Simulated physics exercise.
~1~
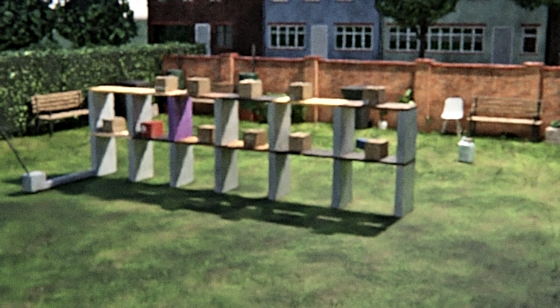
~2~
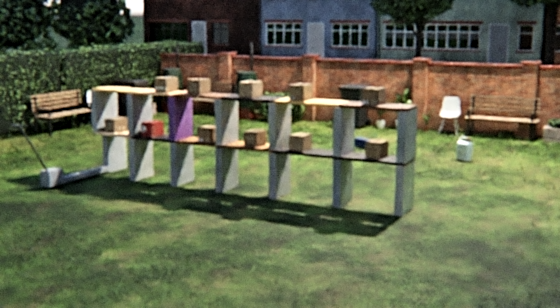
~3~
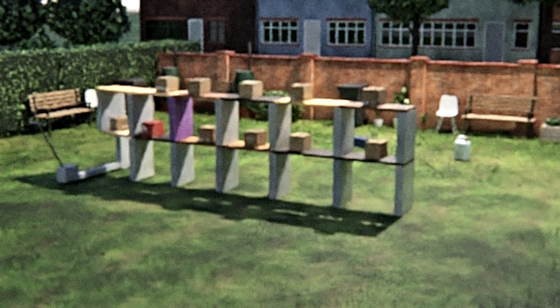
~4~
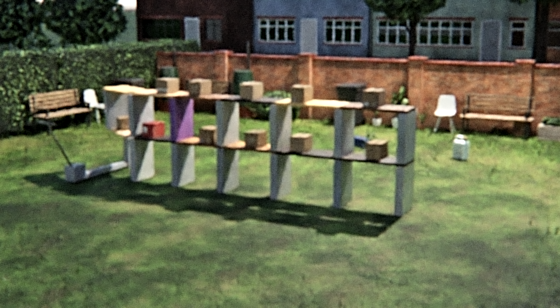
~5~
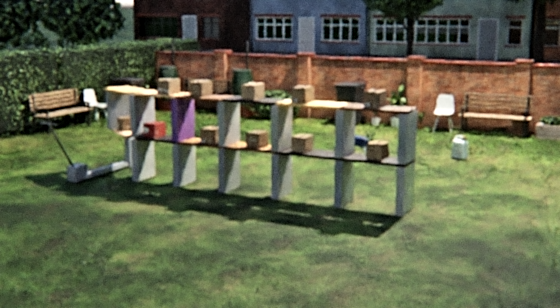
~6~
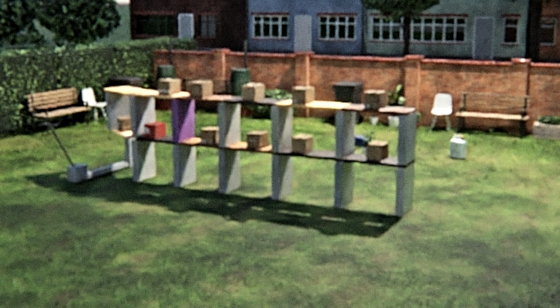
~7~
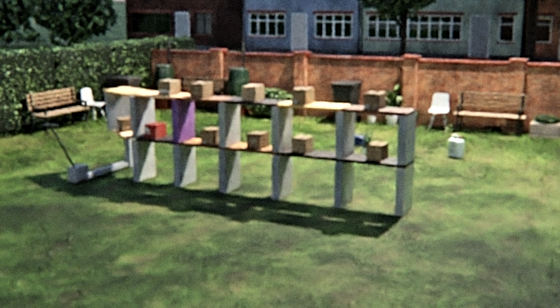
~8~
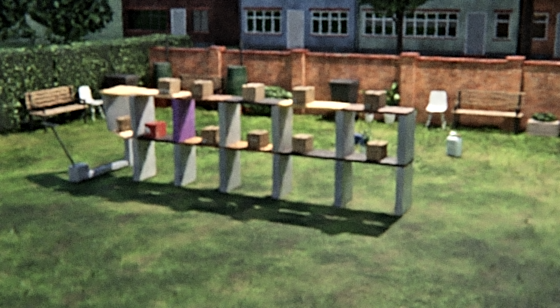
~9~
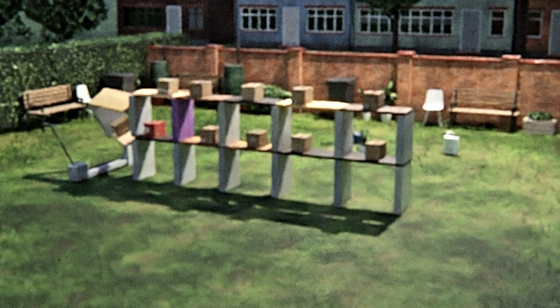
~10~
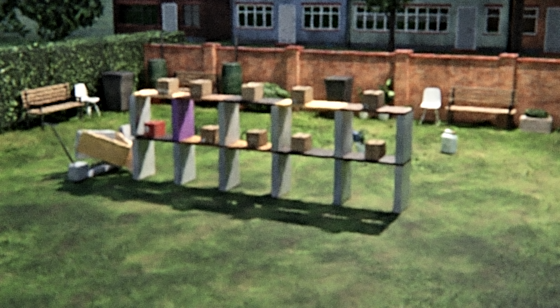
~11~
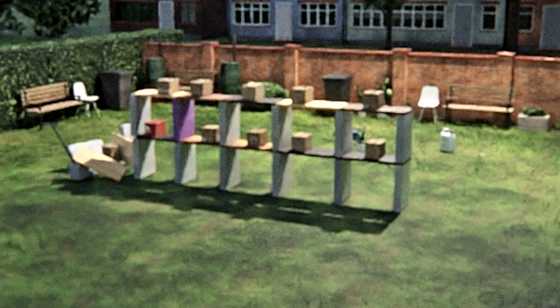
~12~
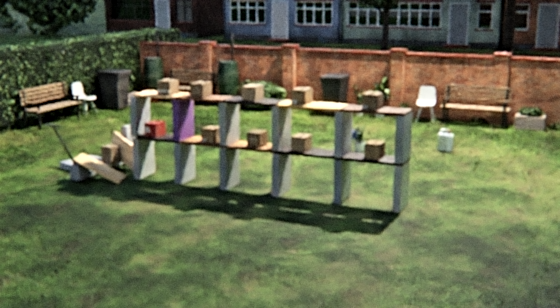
A long two-tier shelf of boards on pale upright cases stands across a sunny back yard, seen from slightly above as the view drifts gently sideways. One upright is purple, a red box sits near the left on the lower tier, and brown cartons dot both levels, with hedge, brick wall, benches and white chair behind. A low jack at the left end slides right against the base of the end upright, then stops. After a pause, the left end tips and drops, its pieces landing in a heap beside the jack. The rest stays standing, purple upright and red box included.
